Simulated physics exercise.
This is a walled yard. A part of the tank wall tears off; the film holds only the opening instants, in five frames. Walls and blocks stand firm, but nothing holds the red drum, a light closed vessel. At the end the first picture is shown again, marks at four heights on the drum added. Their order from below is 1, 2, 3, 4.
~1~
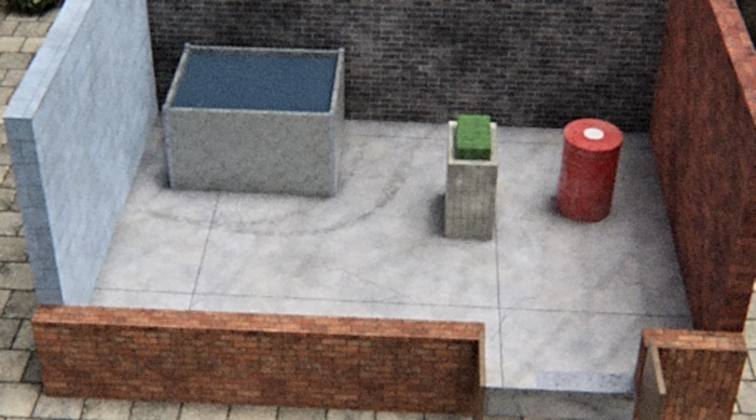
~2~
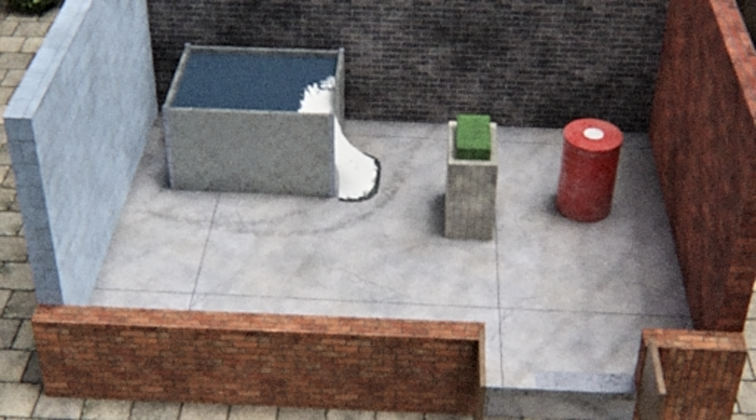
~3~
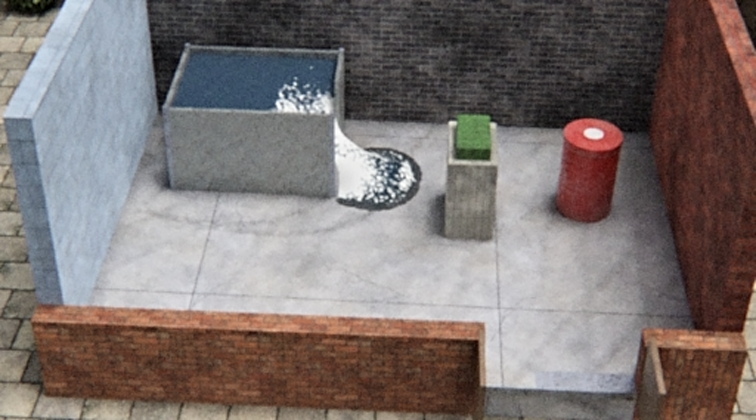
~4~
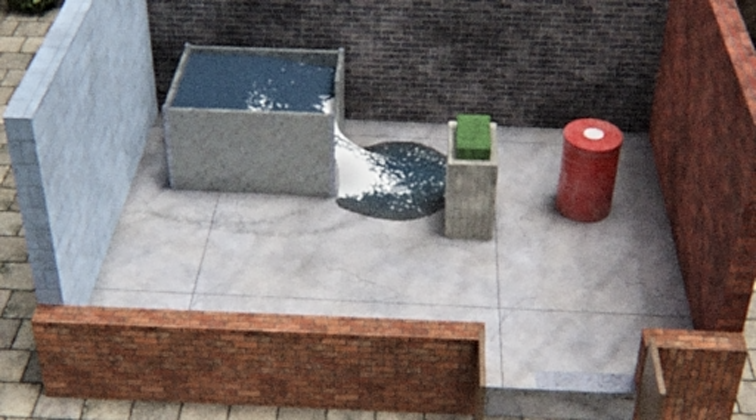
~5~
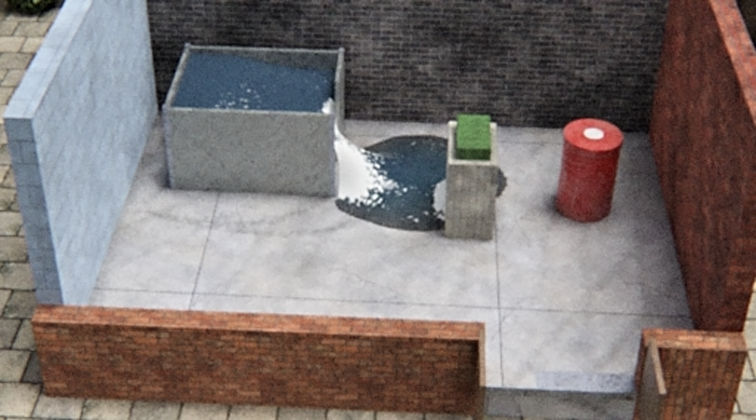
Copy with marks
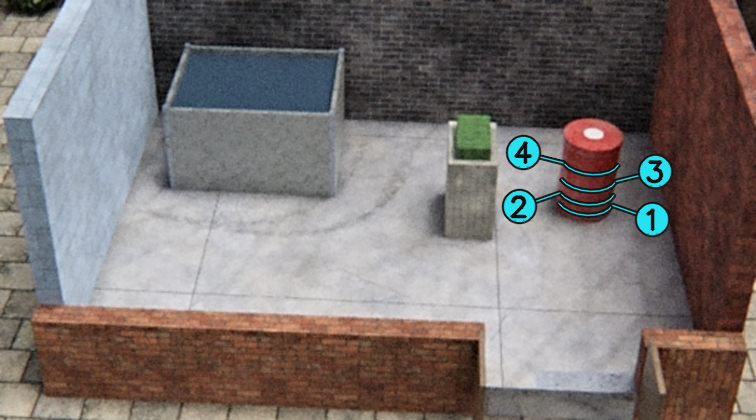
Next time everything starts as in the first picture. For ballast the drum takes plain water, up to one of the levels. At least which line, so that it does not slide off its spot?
The limit is 2.
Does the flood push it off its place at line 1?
Yes, it does.
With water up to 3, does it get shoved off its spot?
No, that is safe.
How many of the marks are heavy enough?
Three of them.
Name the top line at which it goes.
That would be 1.
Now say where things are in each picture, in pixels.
In the first frame, lid of the red drum at (593, 134); tank full, its middle at (257, 85); open gate at (563, 329).
In the second frame, 2 % of the ground wet, in view closest to the drum at (373, 178).
In the third frame, 4 % of the ground wet, in view closest to the drum at (402, 186).
In the fourth frame, 7 % of the ground wet, in view closest to the drum at (402, 196).
In the fifth frame, lid of the red drum at (593, 134); water covers 10 % of the ground, mostly out of sight from here.
On the marked copy, 1 at (587, 215); 2 at (588, 204); 3 at (590, 191); 4 at (592, 174); from the bottom up 1, 2, 3, 4.
For line 1, it is pushed about its own width away.
For line 2, it does not move.
For line 3, it does not move.
For line 4, it does not move.
